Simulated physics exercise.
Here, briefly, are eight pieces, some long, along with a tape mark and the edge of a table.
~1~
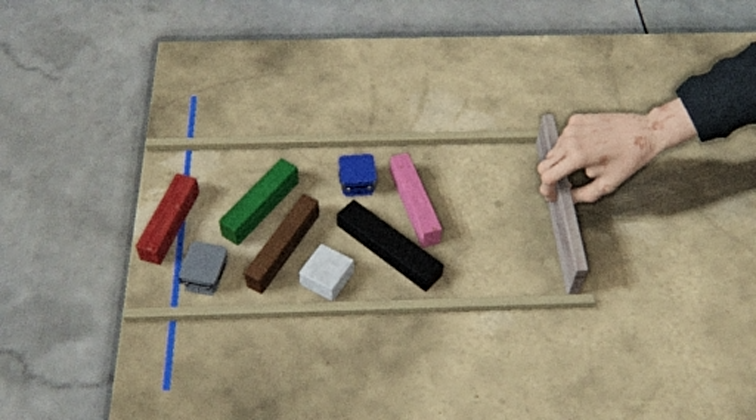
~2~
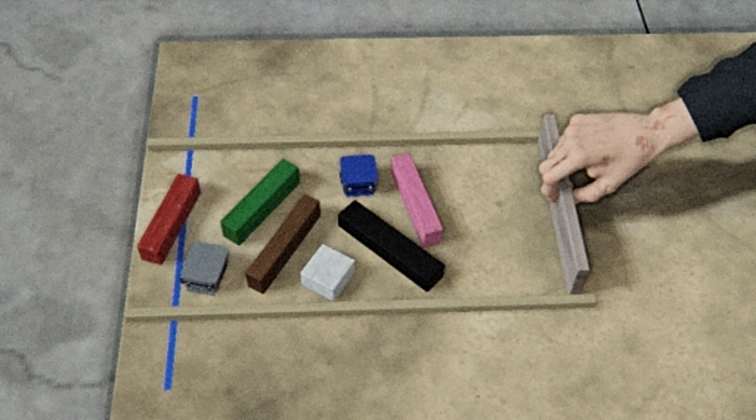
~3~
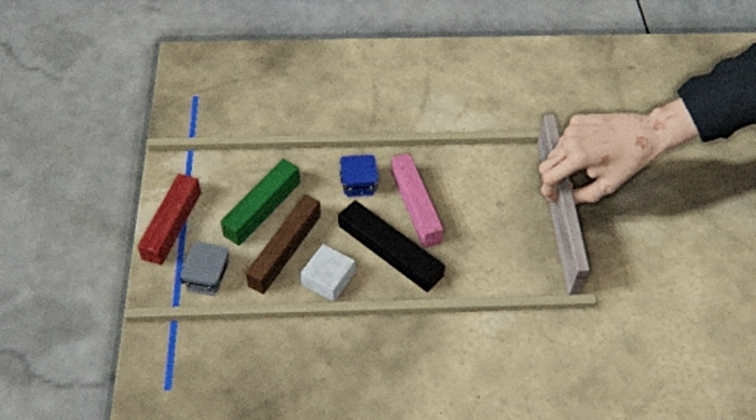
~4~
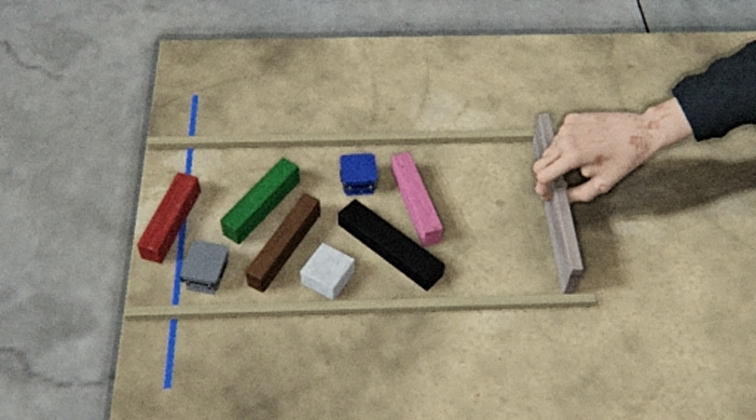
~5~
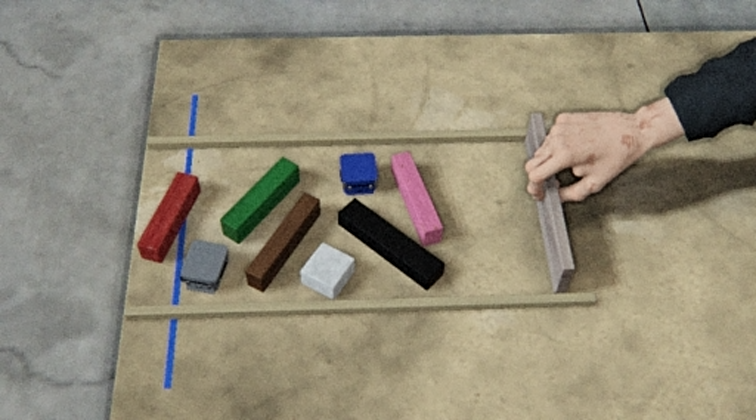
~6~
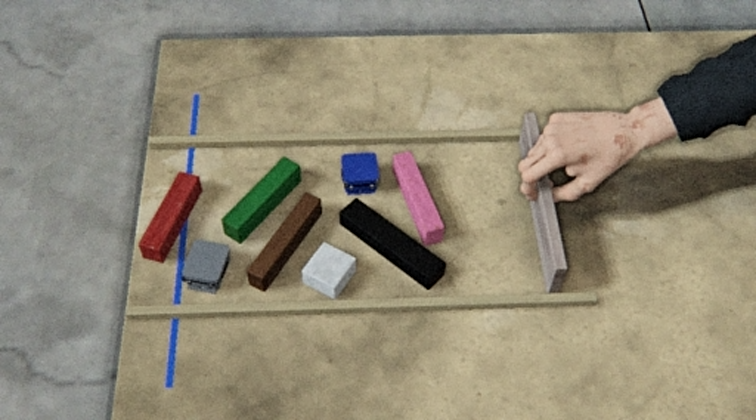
A hand in a dark sleeve slides a grey-brown board slightly to the left between two thin rails, while the pieces stay put and the view holds still. Seen from above, a tan tabletop sits over a grey concrete floor. A red bar and grey case lie by blue tape at left, with green, brown, blue, white, black and pink pieces further right.
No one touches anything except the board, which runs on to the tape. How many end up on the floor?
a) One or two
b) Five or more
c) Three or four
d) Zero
Five or more.
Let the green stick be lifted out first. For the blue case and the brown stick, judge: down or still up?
The blue case is still there, the brown stick is gone.
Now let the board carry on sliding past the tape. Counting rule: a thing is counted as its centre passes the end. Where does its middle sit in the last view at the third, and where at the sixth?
First roughly (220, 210), later roughly (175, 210).
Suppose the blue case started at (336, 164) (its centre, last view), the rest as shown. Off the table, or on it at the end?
Placed there, it does not drop.
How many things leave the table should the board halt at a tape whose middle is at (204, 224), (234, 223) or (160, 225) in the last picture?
The three tries give 4, 2 and 7.
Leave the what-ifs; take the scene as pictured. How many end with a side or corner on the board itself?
It's 1.
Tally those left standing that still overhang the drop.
I'd put it at 2.
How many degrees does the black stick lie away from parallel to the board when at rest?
Angle: Close to 5 degrees.
Soon after, none off yet; red bar at rest near (172, 216); grey case at rest near (207, 267); green stick at rest near (263, 199).
Then, none off yet; red bar at rest near (172, 216); grey case at rest near (206, 267); green stick moved a little near (248, 198).
Further on, none off yet; red bar tipped well over near (120, 211); grey case tipped a little near (114, 265); green stick moved about its own width near (158, 196).
At rest, the number that fall off is five or more; fallen, white block, brown stick, green stick, grey case and red bar.
